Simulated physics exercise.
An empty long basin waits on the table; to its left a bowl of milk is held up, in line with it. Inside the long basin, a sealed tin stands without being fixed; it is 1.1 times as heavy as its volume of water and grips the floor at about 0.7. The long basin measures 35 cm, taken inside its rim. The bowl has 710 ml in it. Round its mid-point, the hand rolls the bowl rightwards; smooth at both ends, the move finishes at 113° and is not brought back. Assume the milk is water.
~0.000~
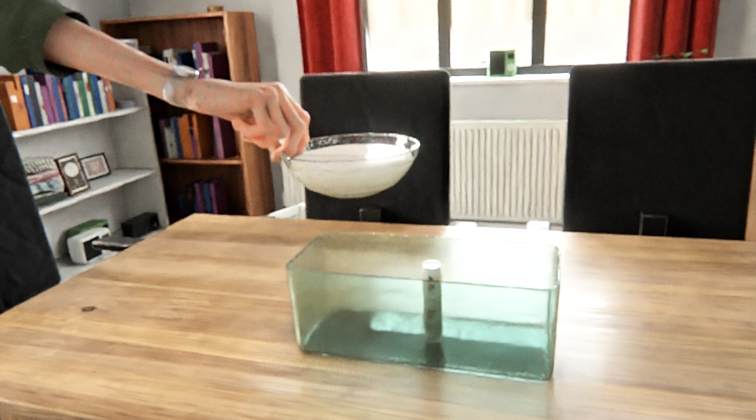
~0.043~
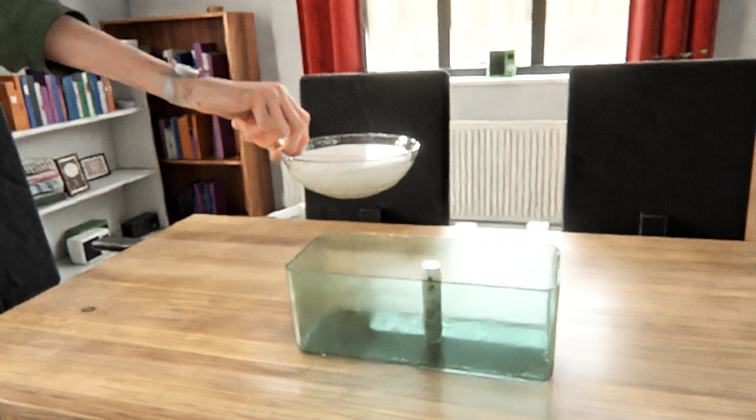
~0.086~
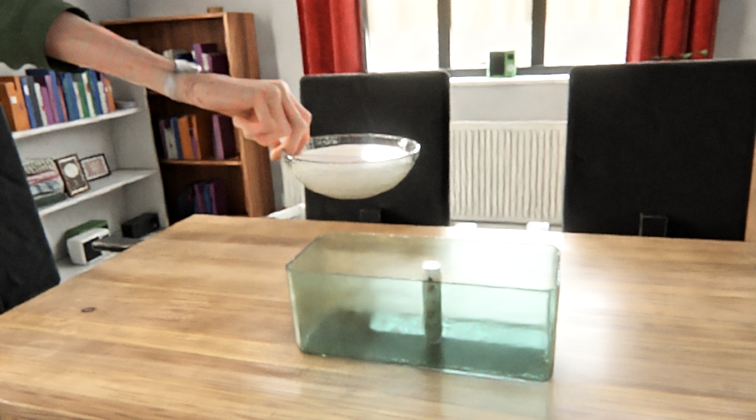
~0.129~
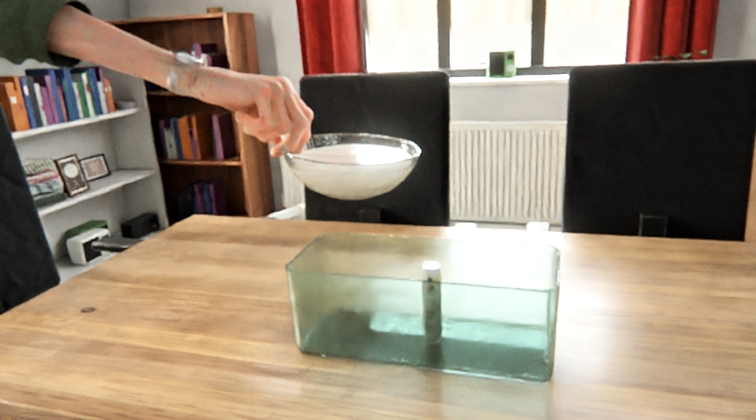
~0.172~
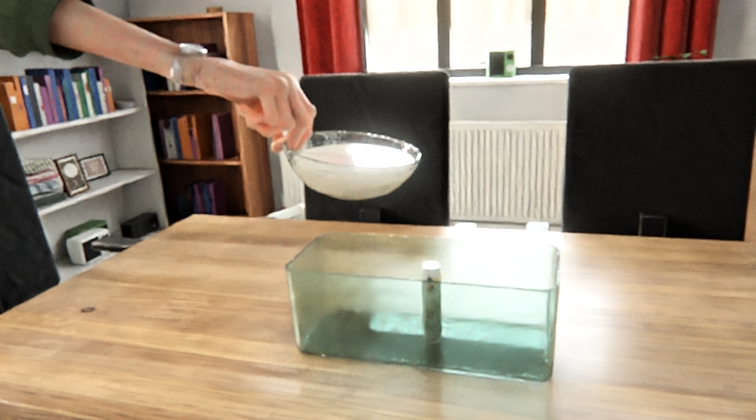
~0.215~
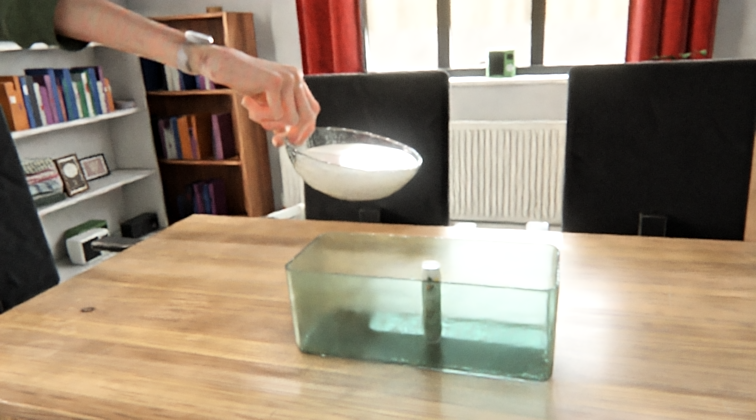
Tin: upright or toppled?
Most probably it will stay balanced.
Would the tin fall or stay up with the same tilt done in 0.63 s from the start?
Result: Tin still standing.
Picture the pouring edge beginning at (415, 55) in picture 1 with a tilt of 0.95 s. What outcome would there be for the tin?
Then the tin comes down.
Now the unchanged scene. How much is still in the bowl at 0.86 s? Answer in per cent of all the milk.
Close to 0 percent of the total.
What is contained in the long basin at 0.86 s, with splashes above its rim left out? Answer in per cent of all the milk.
Value: Approx. 98 %.
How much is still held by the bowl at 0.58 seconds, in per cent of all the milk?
I'd estimate some 12 % remains.
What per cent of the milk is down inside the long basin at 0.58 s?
Roughly 50 percent of it.
After 0.58 s the tilt is 77° and 13 per cent is still to pour; the tin stands where it began.
After 0.86 s the tilt is 110° and 0 per cent is still to pour; the tin stands where it began.
After 1.14 s the tilt is 113° and 0 per cent is still to pour; the tin stands where it began.
After 1.45 s the tilt is 113° and 0 per cent is still to pour; the tin stands where it began.
In the end the tin stands where it began.
